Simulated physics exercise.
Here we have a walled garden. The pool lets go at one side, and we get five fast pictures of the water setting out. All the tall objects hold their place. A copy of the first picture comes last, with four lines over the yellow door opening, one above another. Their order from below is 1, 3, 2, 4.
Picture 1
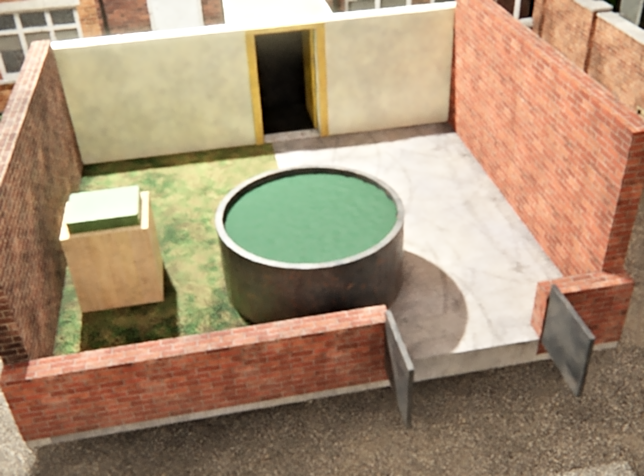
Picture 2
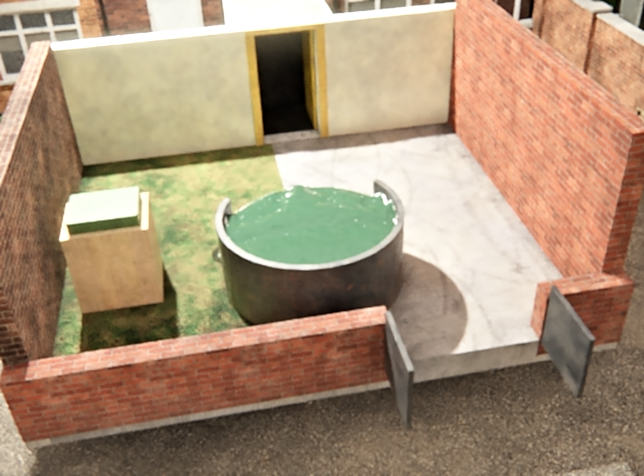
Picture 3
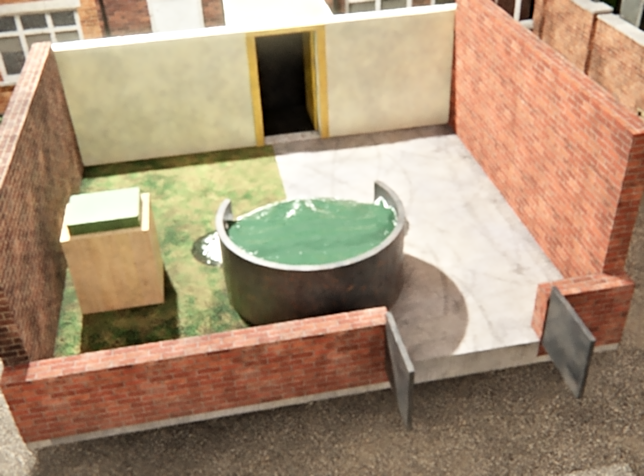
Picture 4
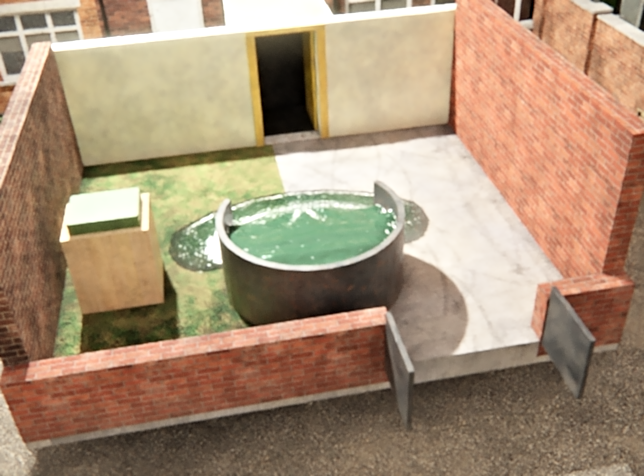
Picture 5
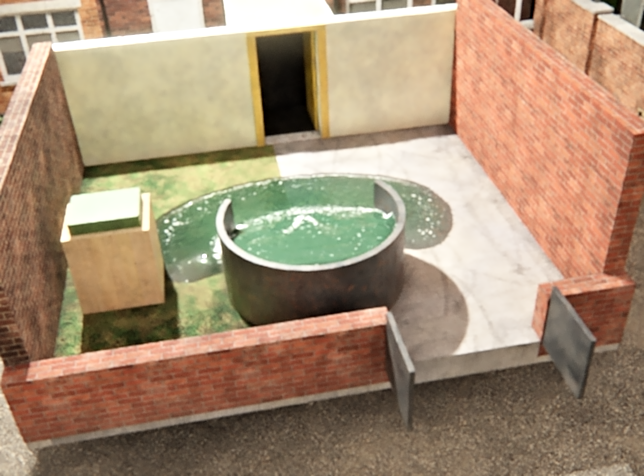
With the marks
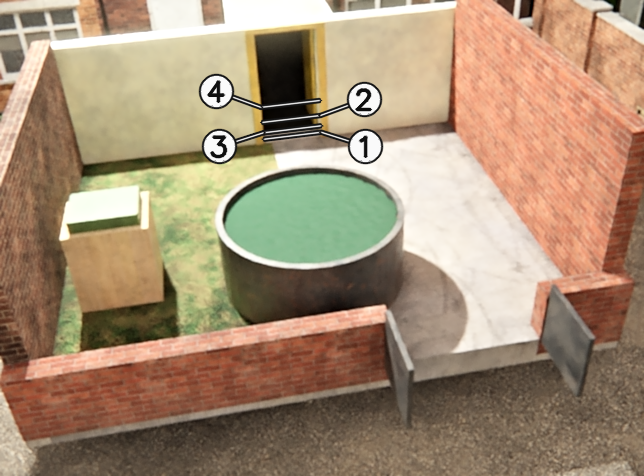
Green water pours through a gap in the round pool's back wall and spreads behind it.
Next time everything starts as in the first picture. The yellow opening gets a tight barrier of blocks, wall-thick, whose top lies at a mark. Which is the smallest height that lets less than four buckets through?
I would pick height 2.
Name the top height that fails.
Here it is height 3.
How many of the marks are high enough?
Two of the four.
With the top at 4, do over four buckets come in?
No.
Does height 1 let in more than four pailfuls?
Yes.
On the marked copy, 1 at (292, 135); 2 at (291, 118); 3 at (292, 129); 4 at (290, 103); from the bottom up 1, 3, 2, 4.
With 1, dozens of bucketfuls pour in.
With 2, a bucket or two gets in.
With 3, about 13 bucketfuls get in.
With 4, nothing gets over.
